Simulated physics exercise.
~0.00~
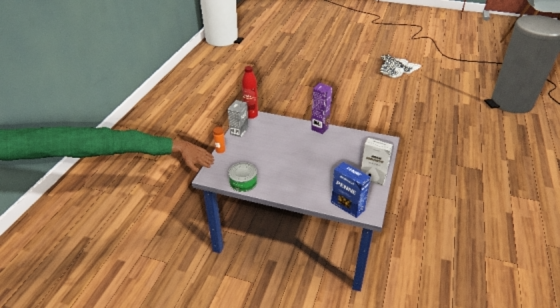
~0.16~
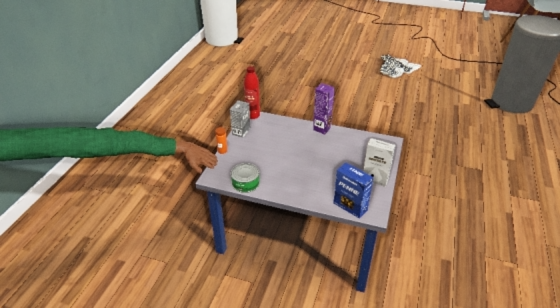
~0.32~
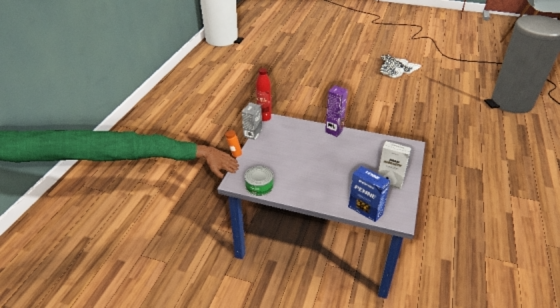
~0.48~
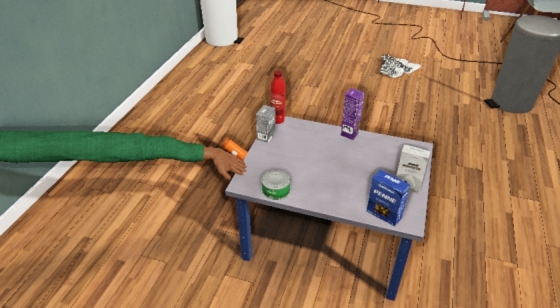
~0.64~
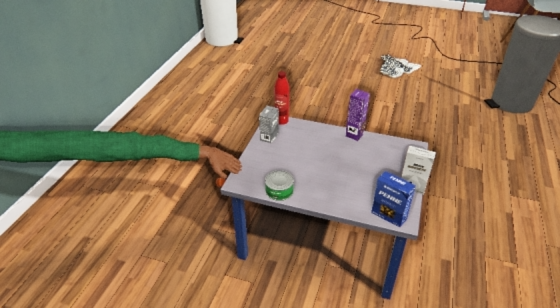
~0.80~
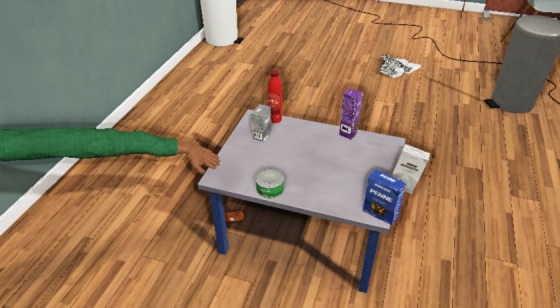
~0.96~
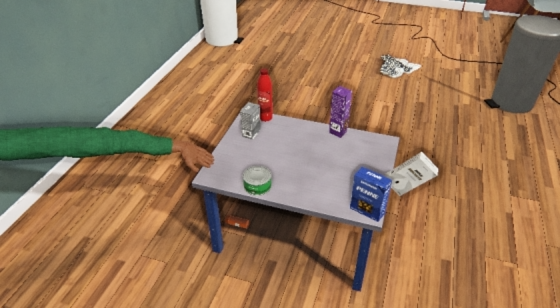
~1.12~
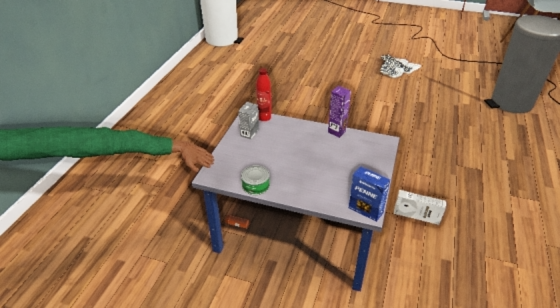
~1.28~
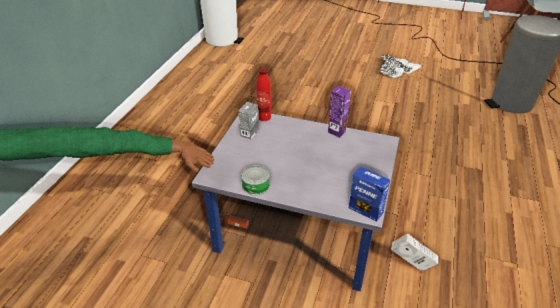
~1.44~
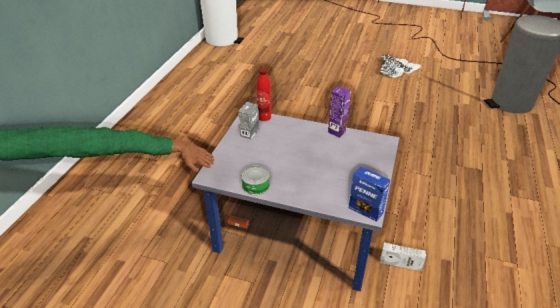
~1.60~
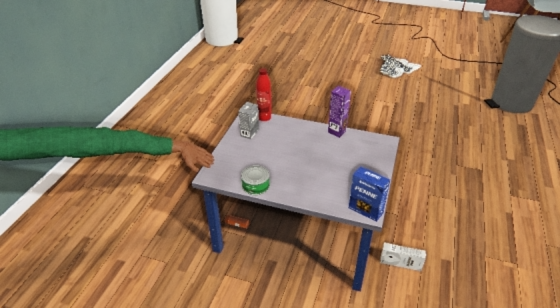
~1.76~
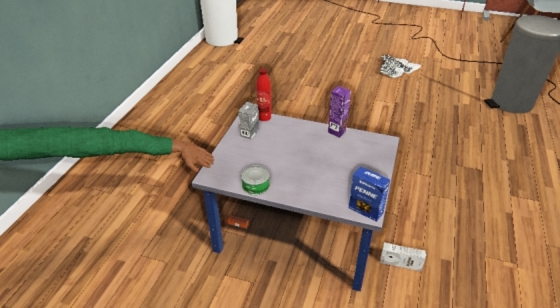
The footage shows a hand dragging a side table of containers to the right, then pulling it back left, as an orange shaker tips off the near left side and a white packet falls off the right, both ending on the floor while the rest stay upright.
